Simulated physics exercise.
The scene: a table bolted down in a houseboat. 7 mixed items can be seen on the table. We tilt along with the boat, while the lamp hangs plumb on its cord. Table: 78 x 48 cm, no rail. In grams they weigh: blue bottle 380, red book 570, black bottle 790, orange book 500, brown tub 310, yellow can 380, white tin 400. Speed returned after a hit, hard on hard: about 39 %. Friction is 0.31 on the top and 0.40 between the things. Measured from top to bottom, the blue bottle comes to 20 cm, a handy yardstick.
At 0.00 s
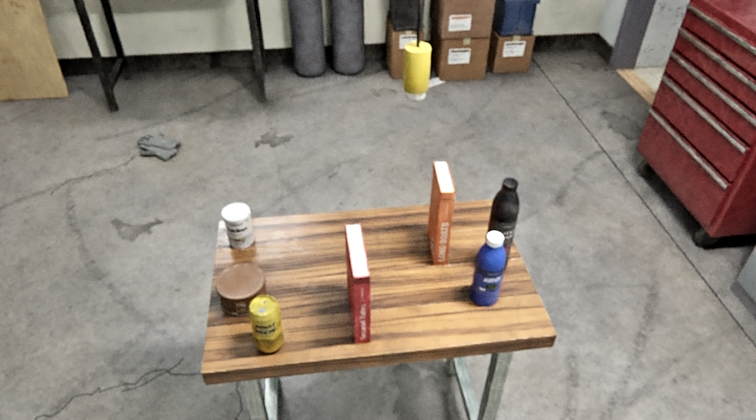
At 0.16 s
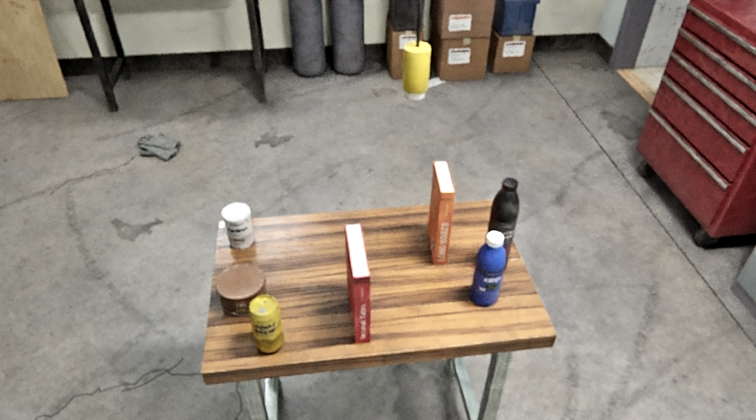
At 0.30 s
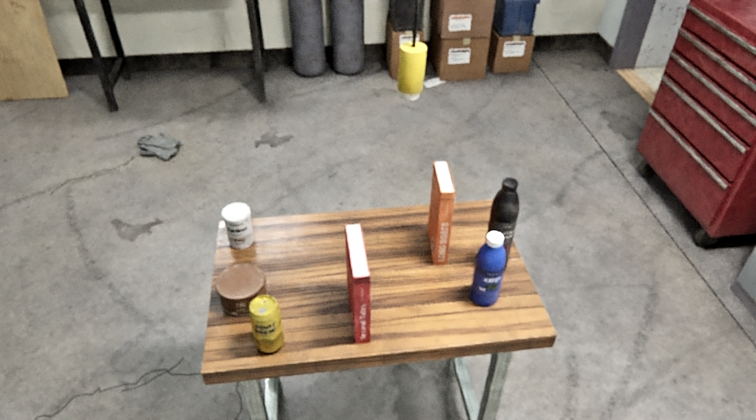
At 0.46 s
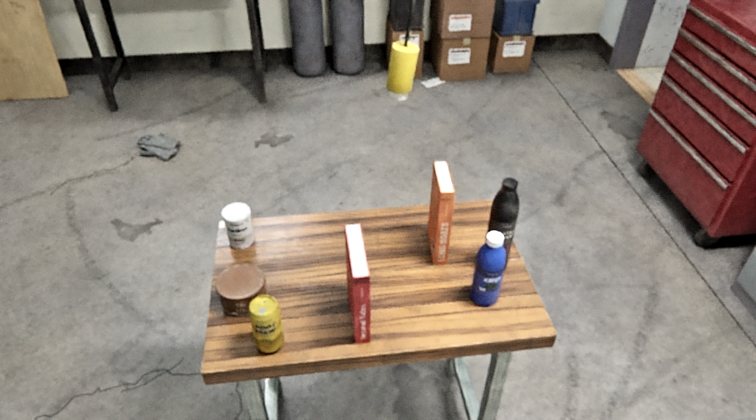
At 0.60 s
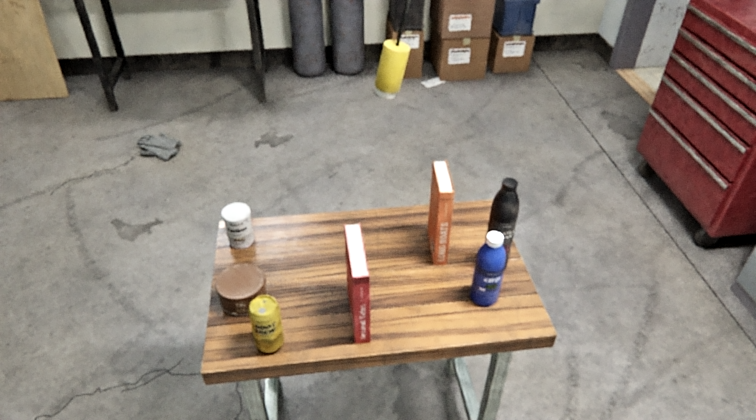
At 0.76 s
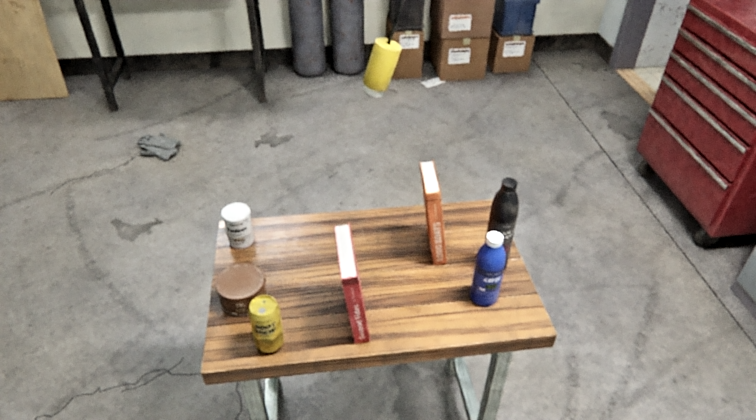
A hanging yellow lamp swings left, then the red and orange books lean left on the table.
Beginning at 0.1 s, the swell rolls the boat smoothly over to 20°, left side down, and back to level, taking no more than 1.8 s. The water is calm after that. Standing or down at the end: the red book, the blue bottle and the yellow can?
Outcome: Red book: Over, blue bottle: Standing, yellow can: Over.
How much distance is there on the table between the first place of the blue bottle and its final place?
It ends about 6 centimetres from where it started.
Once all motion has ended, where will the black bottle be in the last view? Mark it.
At about (366, 267).
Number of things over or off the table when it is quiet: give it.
Total: 6.
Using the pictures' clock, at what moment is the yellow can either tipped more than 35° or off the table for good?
About 1.2 seconds.
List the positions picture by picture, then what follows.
Boat level; red book (358, 284); blue bottle (489, 268); yellow can (267, 325), in the first picture.
Boat level; brown tub (242, 289); white tin (239, 226), in the second picture.
Boat heeled 2°, left side down; black bottle (502, 226); orange book (440, 214), in the third picture.
Boat heeled 7°, left side down; brown tub (242, 289); white tin (239, 226), in the fourth picture.
Boat heeled 12°, left side down; black bottle (502, 226); orange book (440, 214), in the fifth picture.
Boat heeled 17°, left side down; red book (352, 284) tipped 6° against what carries it; blue bottle (489, 268); yellow can (267, 325), in the sixth picture.
Around 1.16 s, boat heeled 18°, left side down; red book on its side near (283, 308); yellow can tipped 7° against what carries it near (212, 334); blue bottle shifted 3 cm near (479, 269).
Around 1.56 s, boat heeled 6°, left side down; brown tub, yellow can and white tin now off the table; red book on its side near (231, 336); blue bottle shifted 6 cm near (466, 270).
Around 1.96 s, boat level; red book on its side near (229, 336); blue bottle shifted 6 cm near (466, 270); black bottle on its side.
Finally (2.4 s), off the table and tipped over, yellow can and white tin; off the table but upright, brown tub; on their side or leaning hard on the table, red book, black bottle and orange book; not toppled but over 5 cm from the start, blue bottle. Final places as that camera would see them, red book near (229, 336), blue bottle near (466, 270).
